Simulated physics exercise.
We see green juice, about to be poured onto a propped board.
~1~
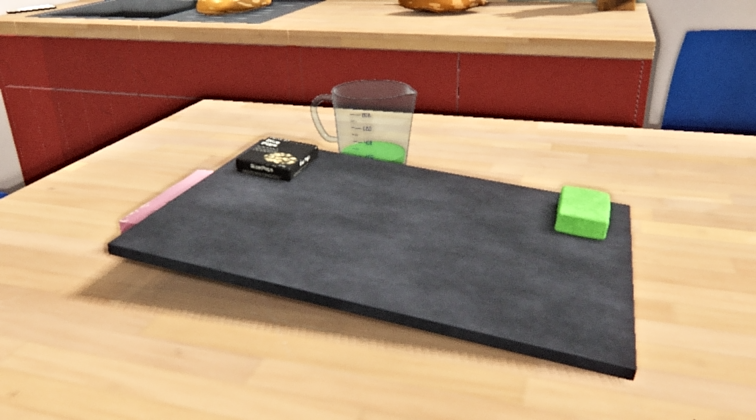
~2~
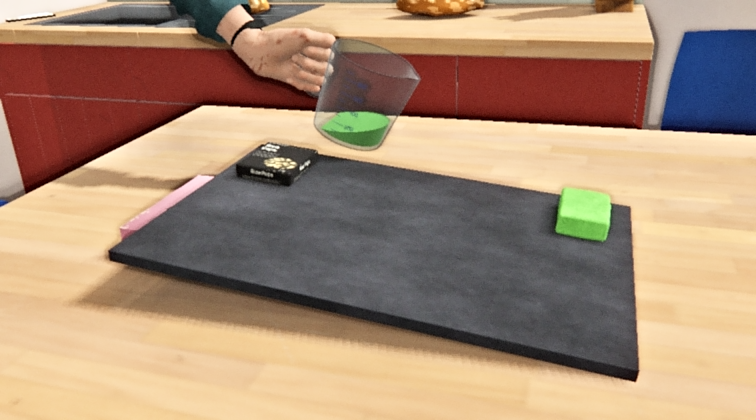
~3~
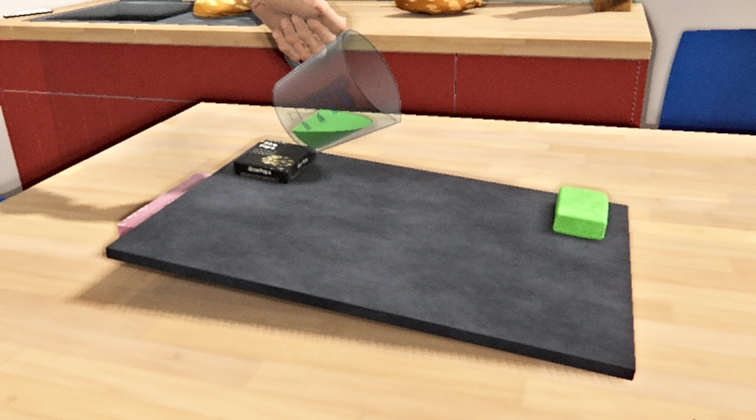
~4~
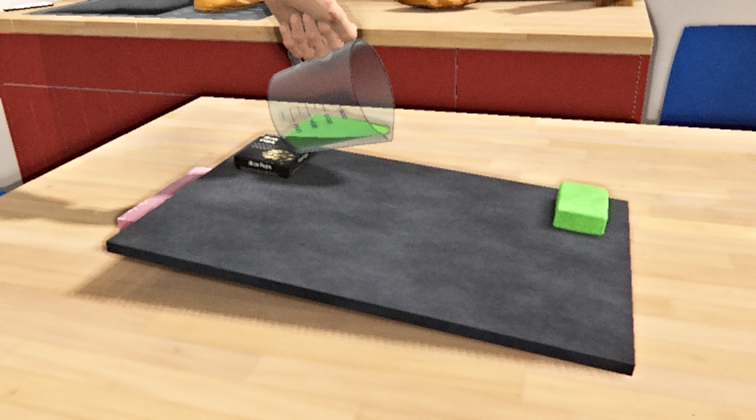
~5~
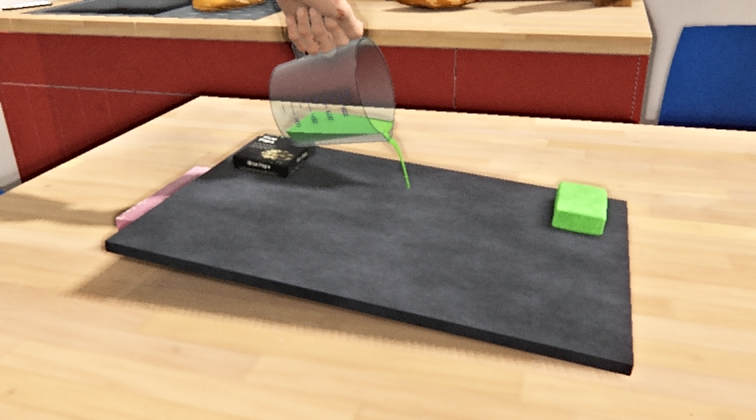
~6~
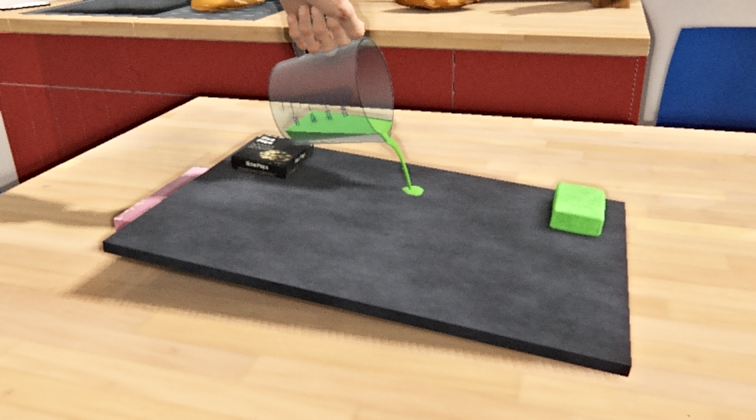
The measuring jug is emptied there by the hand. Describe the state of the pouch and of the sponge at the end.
At the end: On the left the pouch dry, on the right the sponge wet.
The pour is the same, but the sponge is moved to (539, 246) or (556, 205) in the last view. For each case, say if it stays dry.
In case one it keeps clear of the spill, and in case two it is hit by the spill.
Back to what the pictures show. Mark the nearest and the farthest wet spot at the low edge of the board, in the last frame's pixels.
The wet stretch lies between (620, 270) and (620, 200).
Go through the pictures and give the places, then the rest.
The first frame shows the board slopes down to the right; measuring jug (372, 125) nearly empty; pouch (279, 158); sponge (583, 212).
The second frame shows measuring jug (361, 94) tipped 20° with all of its load; pouch (279, 163).
The third frame shows measuring jug (338, 94) tipped 60° with all of its load; sponge (581, 212).
The fourth frame shows the board slopes down to the right; measuring jug (334, 100) tipped 70° with all of its load; pouch (277, 155).
The fifth frame shows the first of it lands; measuring jug (335, 96) tipped 75° with all of its load; sponge (580, 208).
The sixth frame shows the first of it lands; measuring jug (334, 95) tipped 75° with all of its load; pouch (274, 156); sponge (578, 209).
Next, it runs down to the right; the pouch is clear of it; the sponge is clear of it.
After that, it runs down to the right and off the end; the pouch is clear of it; the sponge is in it.
Finally, it runs down to the right and off the end; the pouch is clear of it; the sponge is in it.
